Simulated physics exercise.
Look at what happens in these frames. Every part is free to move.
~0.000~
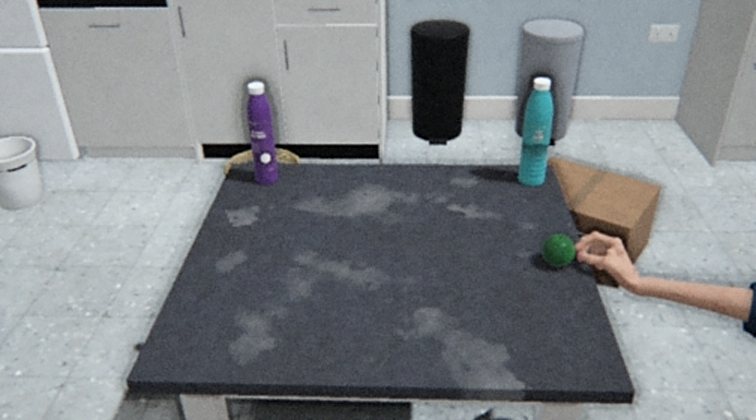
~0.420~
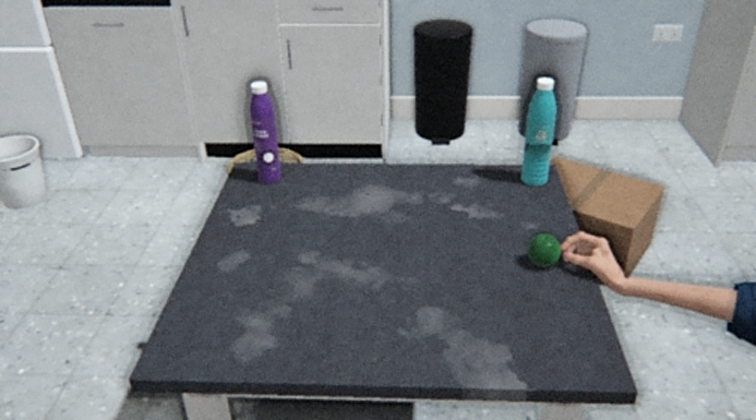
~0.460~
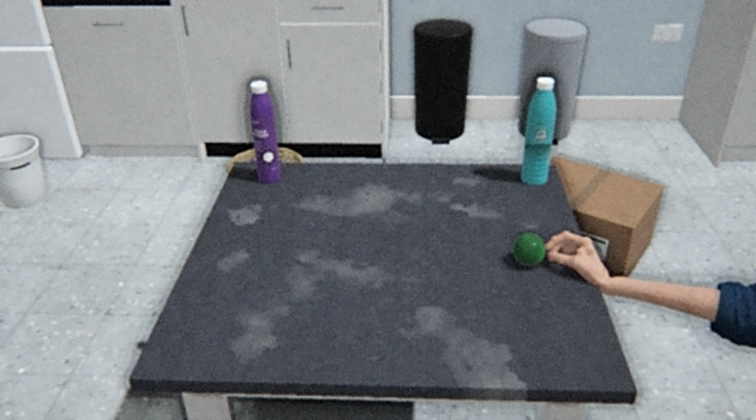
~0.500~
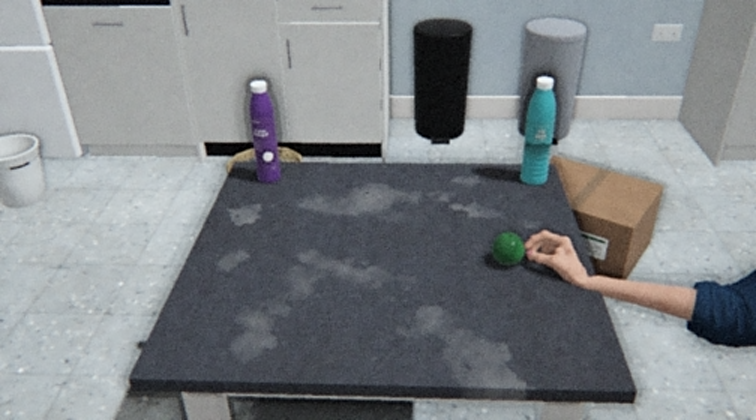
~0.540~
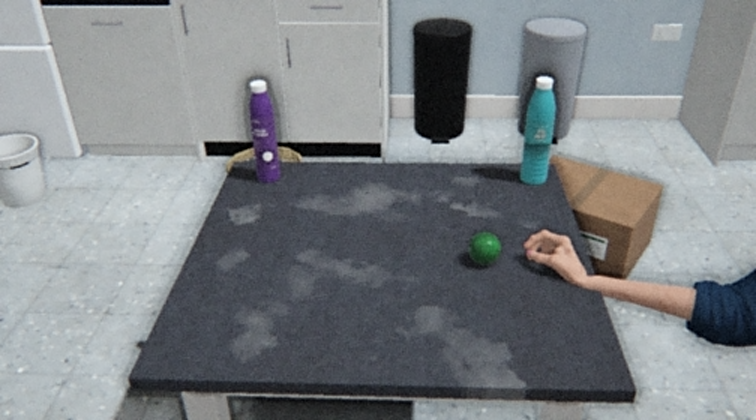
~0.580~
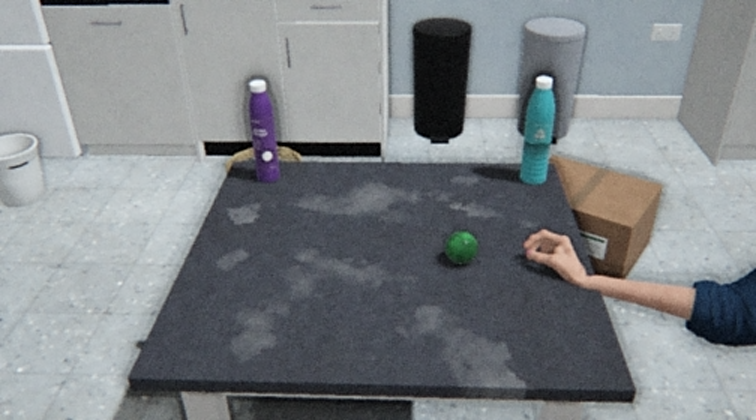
On a dark tabletop in a kitchen, with a purple bottle and a teal one standing near the back, a hand pushed a small green ball leftward, then stayed back as it rolled further left.
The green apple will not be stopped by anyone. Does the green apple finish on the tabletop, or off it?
The green apple finishes off the table.
After 0.78 s, green apple shifted well along near (355, 246).
After 1.18 s, green apple now off the table.
After 1.48 s, things are still on the move.
In the end (1.7 s), off the table, green apple.
